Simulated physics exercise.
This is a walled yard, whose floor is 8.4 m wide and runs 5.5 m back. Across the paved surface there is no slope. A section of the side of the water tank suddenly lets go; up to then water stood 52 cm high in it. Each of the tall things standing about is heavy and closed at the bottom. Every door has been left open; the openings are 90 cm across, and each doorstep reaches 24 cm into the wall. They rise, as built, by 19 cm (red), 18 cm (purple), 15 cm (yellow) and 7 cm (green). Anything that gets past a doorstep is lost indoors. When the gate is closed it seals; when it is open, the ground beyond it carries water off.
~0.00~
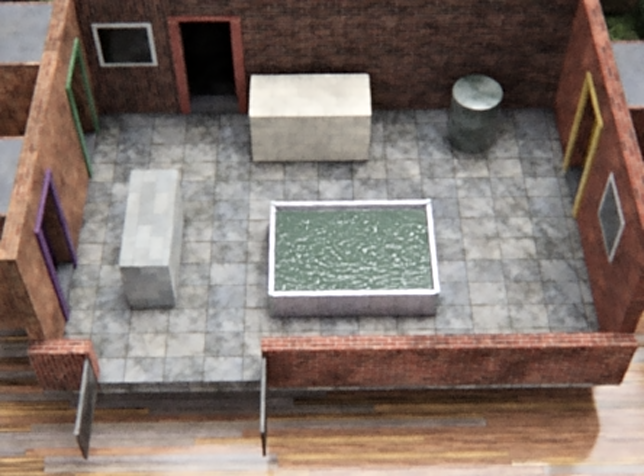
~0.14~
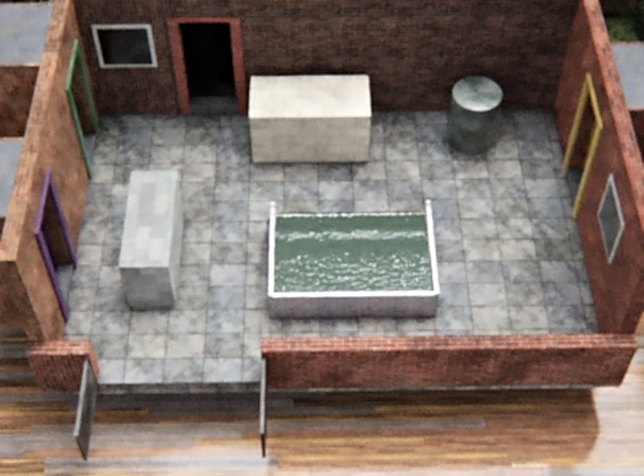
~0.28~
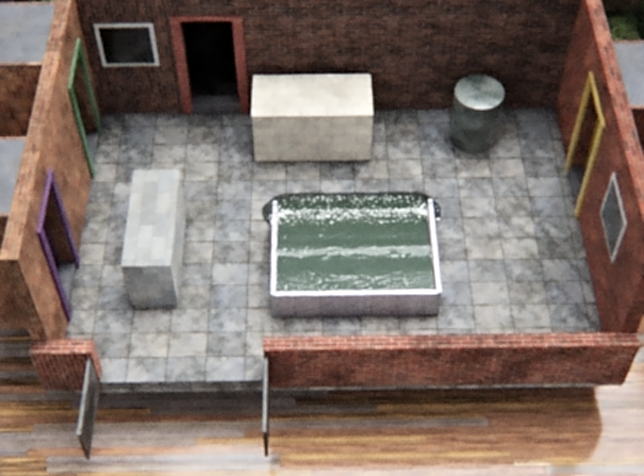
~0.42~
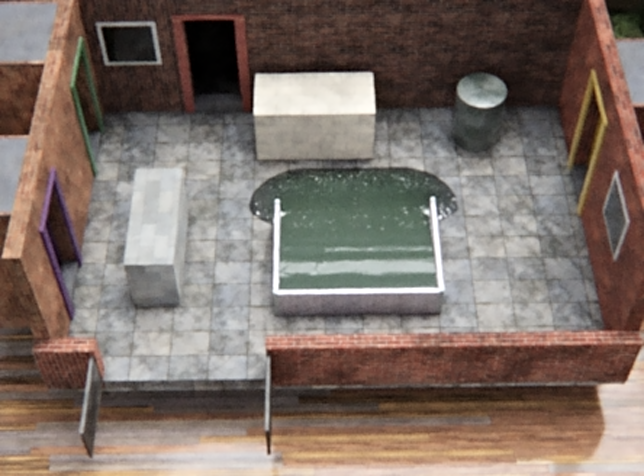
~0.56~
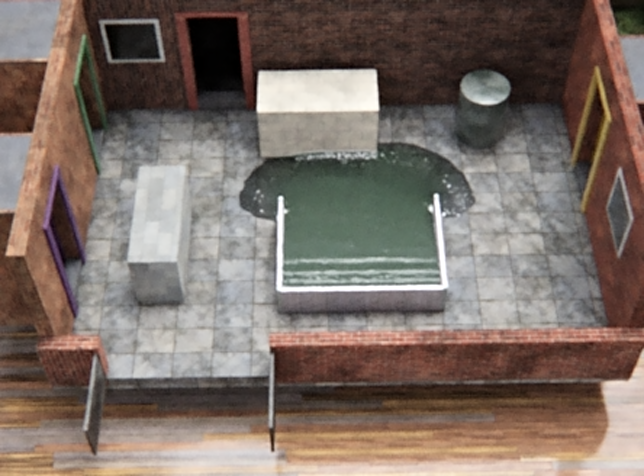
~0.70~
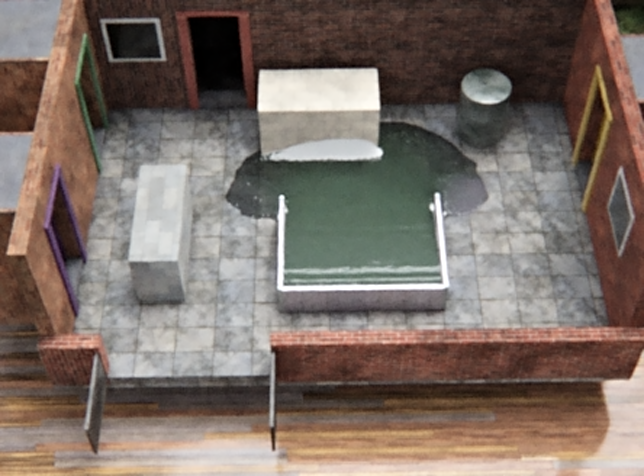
A brick-walled yard with a grey paved floor is seen from above its low front wall by a camera that barely shifts. A white-rimmed tank of green water sits near the middle, with pale blocks behind and to the left, a round drum at back right, and purple, green, red and yellow doorways around. The tank's far side opens, and water pours out backward, spreading in a widening dark fan around the rear block.
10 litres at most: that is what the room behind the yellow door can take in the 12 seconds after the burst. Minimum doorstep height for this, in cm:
11.5 cm, roughly.
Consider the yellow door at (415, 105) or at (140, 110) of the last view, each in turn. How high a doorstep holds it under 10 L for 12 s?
You'd want about 25 cm there first, then about 11.0 cm.
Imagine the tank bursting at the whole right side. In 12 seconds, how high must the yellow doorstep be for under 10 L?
About 17 centimetres.
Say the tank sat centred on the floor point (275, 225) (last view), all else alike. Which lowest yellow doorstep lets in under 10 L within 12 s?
Roughly 10.0 cm is needed.
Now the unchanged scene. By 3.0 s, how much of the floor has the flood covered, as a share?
Approximately 50 %.
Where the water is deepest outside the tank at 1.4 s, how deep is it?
Up to some 38 centimetres, I'd say.
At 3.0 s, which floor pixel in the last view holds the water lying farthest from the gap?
Lab note: Front tip approx. (109, 112).
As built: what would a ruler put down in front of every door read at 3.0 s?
In cm: Red 6, purple 0, yellow 3, green 14.
After 1.4 s water covers 25 % of the floor, deepest (38 cm) near (345, 174); it has not reached the yellow door.
After 3.0 s water covers 50 % of the floor, deepest (26 cm) near (440, 107); 3 cm at the yellow door, 0 litres in over its 15 cm doorstep.
After 12.0 s water covers 100 % of the floor, deepest (8 cm) near (323, 109); 3 cm at the yellow door, 1 litre in over its 15 cm doorstep.
At the yellow door as built, the water arrived by 3.0 s and peaked near 16 cm at 3.4 s.
With a doorstep of 9.5 cm, 26 litres would have come in within the 12 s; with 12.5 cm, 6 litres. So under 10 litres takes about 11.5 cm.
